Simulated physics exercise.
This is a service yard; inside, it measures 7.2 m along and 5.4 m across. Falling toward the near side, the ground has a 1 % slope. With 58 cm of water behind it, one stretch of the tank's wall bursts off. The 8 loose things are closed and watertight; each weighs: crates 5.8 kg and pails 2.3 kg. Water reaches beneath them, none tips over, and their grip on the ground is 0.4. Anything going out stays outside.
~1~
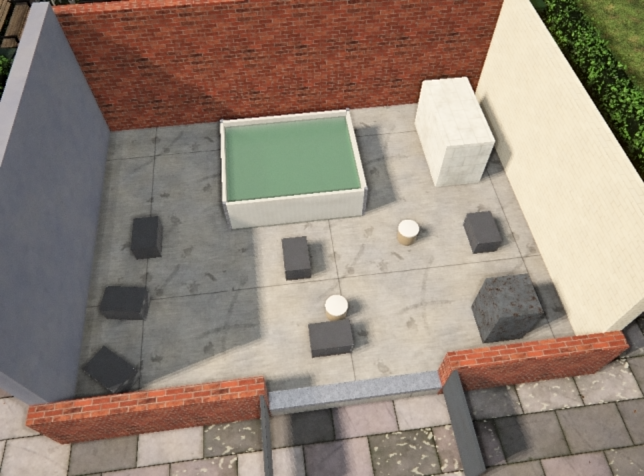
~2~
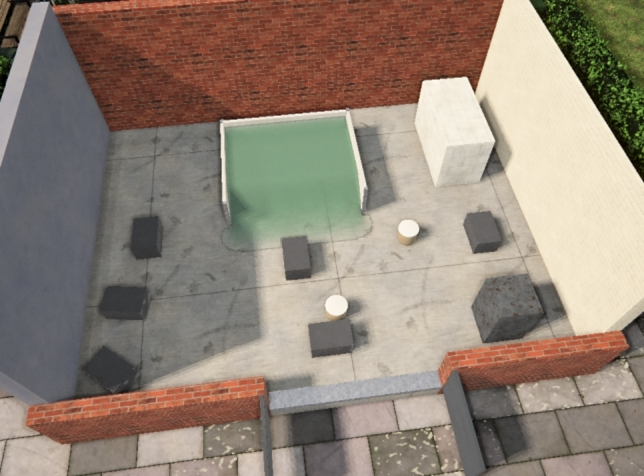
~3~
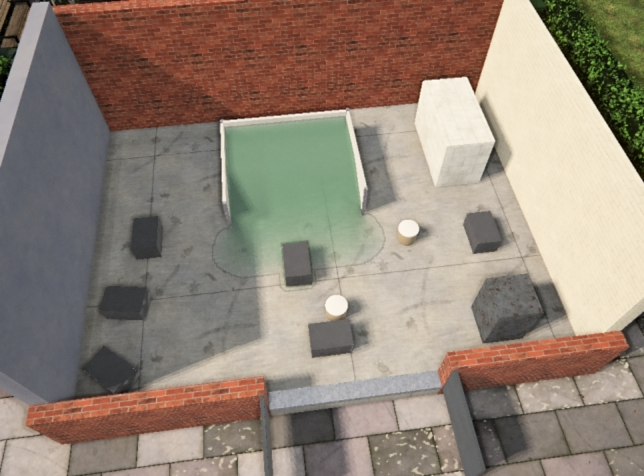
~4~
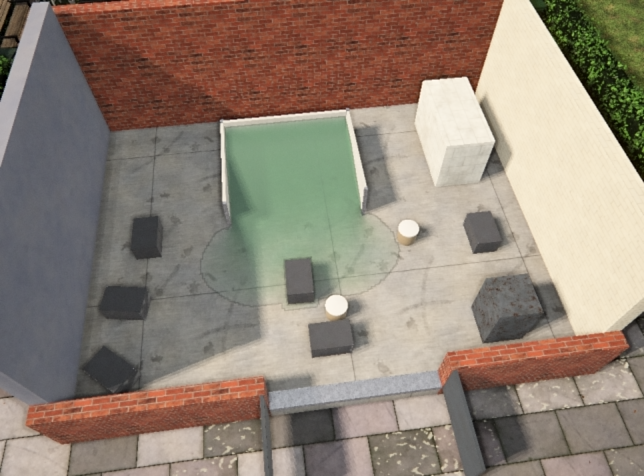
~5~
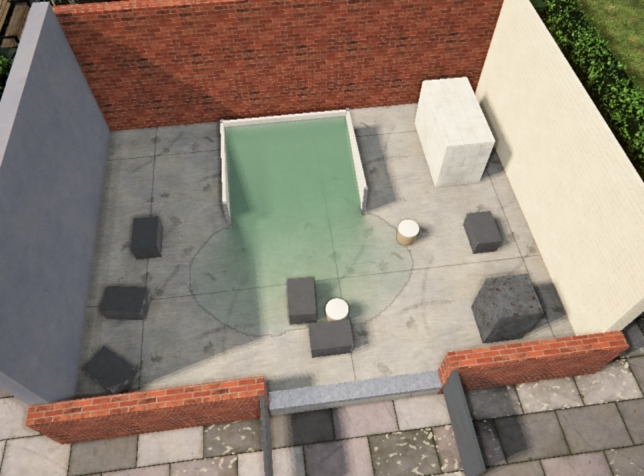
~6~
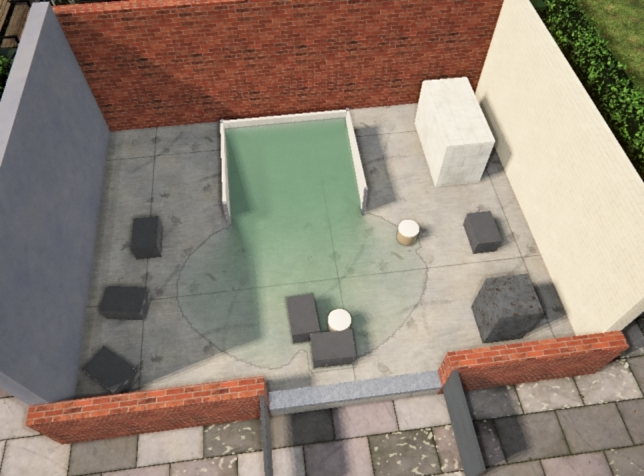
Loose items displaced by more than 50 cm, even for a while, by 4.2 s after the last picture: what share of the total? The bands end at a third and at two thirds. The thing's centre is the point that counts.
It does not fall below two thirds.
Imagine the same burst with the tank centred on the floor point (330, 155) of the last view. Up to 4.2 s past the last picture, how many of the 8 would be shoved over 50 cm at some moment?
Count: 7.
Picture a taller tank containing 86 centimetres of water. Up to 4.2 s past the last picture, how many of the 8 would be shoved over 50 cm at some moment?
You'd get 8 in that case.
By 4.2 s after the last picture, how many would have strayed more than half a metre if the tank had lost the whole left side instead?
In that case the number is 5.
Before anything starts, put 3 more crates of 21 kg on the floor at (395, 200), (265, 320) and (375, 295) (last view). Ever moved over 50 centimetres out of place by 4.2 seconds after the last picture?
Well, in turn they are below that, above that and above that.
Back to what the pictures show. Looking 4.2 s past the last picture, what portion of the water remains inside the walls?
I'd say some 54 percent hasn't gone yet.
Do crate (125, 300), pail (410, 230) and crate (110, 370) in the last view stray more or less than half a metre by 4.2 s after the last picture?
Well, in turn that's topping it, not reaching it, topping it.
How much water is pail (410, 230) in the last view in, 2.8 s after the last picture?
About 1 cm.
Then, 0.4 s after the last picture 3 of 8 are over 50 cm from their spots; 2 afloat.
Then, 1.5 s after the last picture 3 of 8 are over 50 cm from their spots; 1 afloat.
Then, 2.8 s after the last picture 5 of 8 are over 50 cm from their spots; 1 afloat.
Then, 4.2 s after the last picture 6 of 8 are over 50 cm from their spots, and 6 have been at some point; 2 afloat.
